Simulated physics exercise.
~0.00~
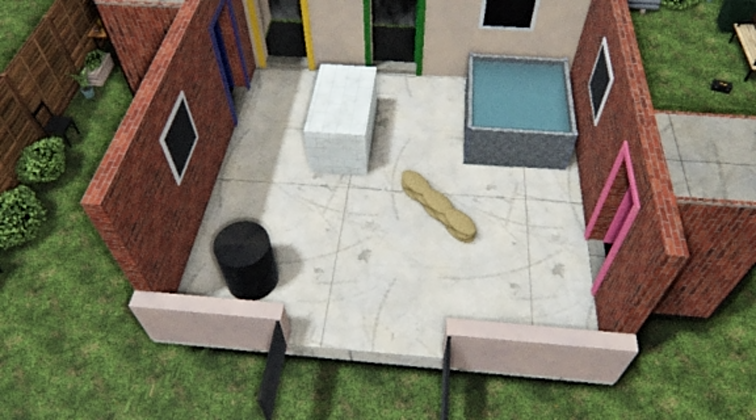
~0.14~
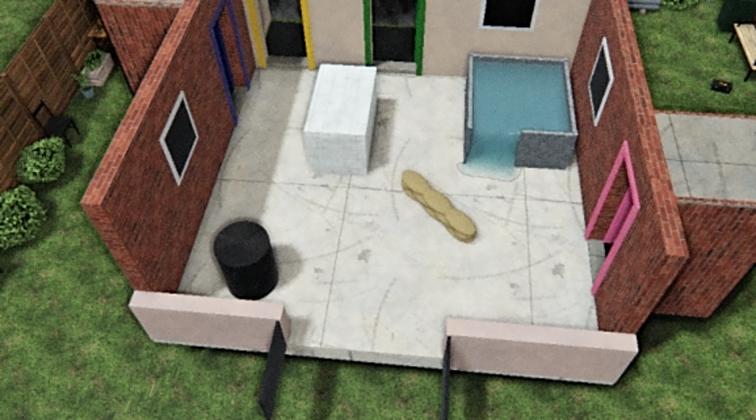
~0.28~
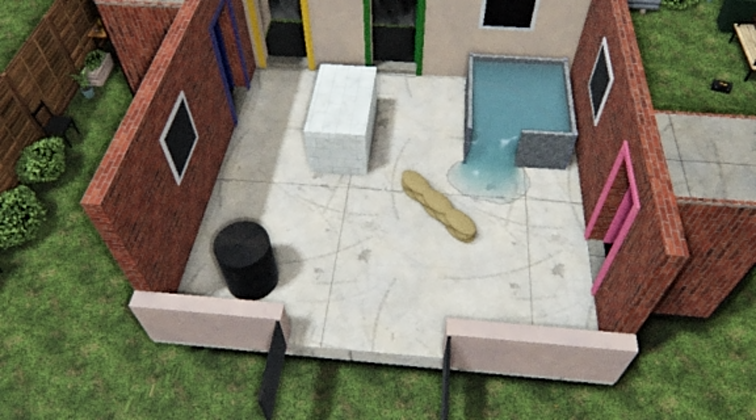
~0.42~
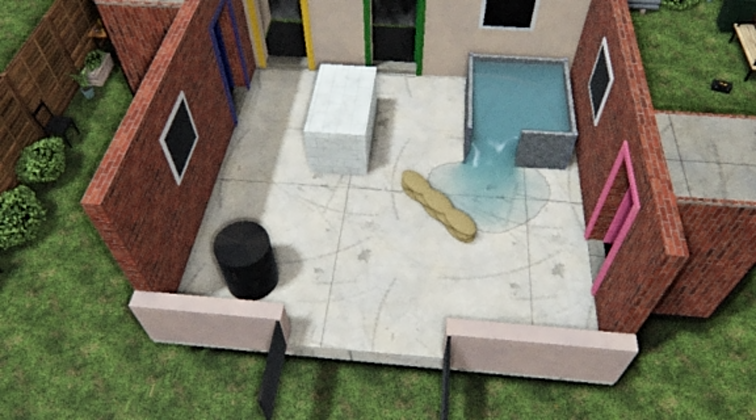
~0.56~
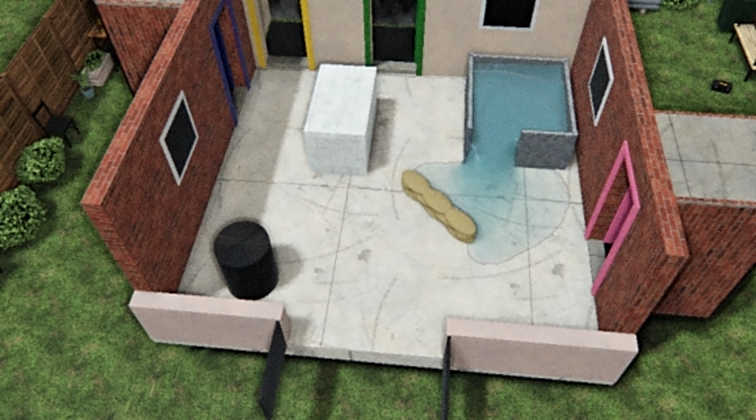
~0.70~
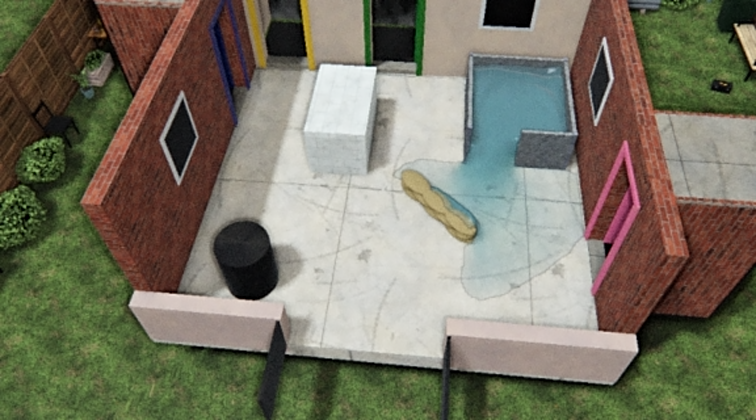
Water pours through a gap that opens suddenly in the front wall of a grey tank, spreading forward across the pale floor of a brick-walled court and reaching a tan, lumpy barrier. The steady view looks down from above the open front, with lawn around it. A white block stands left of the tank, a black cylinder front left, with blue, yellow, green and pink doorframes around.
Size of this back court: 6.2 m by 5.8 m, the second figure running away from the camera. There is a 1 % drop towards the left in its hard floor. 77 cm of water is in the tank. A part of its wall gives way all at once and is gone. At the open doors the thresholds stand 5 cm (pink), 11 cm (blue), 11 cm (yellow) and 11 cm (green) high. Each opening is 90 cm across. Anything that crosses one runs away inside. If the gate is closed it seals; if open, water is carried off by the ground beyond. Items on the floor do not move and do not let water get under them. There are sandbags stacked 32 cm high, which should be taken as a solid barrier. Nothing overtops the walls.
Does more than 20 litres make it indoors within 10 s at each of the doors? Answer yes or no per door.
Pink door, yes; blue door, no; yellow door, no; green door, no.
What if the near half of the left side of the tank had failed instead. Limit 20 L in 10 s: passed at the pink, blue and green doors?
Log - pink: Threshold not reached, blue: Threshold not reached, green: Threshold topped.
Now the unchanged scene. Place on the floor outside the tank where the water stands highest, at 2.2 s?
In the final picture, near (580, 354).
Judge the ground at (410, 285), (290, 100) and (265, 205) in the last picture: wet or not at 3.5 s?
Respectively: Got hit, was missed, was missed.
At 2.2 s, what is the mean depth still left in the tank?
About 40 centimetres on average.
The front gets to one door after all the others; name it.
Door: Blue.
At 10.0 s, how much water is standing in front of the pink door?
About 6.5 cm.
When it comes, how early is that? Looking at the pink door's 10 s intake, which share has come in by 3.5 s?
Some 35 per cent by then.
After 1.4 s water covers 30 % of the floor and is deepest (44 cm) near (455, 213); pink door 8 cm at the sill, 1 L in, blue door not reached, yellow door not reached, green door not reached.
After 2.2 s water covers 35 % of the floor and is deepest (42 cm) near (580, 354); pink door 13 cm at the sill, 15 L in, blue door not reached, yellow door not reached, green door not reached.
After 3.5 s water covers 50 % of the floor and is deepest (26 cm) near (455, 213); pink door 19 cm at the sill, 108 L in, blue door not reached, yellow door not reached, green door 13 cm at the sill, 3 L in.
After 6.0 s water covers 90 % of the floor and is deepest (16 cm) near (455, 213); pink door 13 cm at the sill, 256 L in, blue door 4 cm at the sill, 0 L in, yellow door 2 cm at the sill, 0 L in, green door 8 cm at the sill, 7 L in.
After 10.0 s water covers 95 % of the floor and is deepest (12 cm) near (257, 67); pink door 7 cm at the sill, 319 L in, blue door 10 cm at the sill, 0 L in, yellow door 11 cm at the sill, 1 L in, green door 5 cm at the sill, 7 L in.
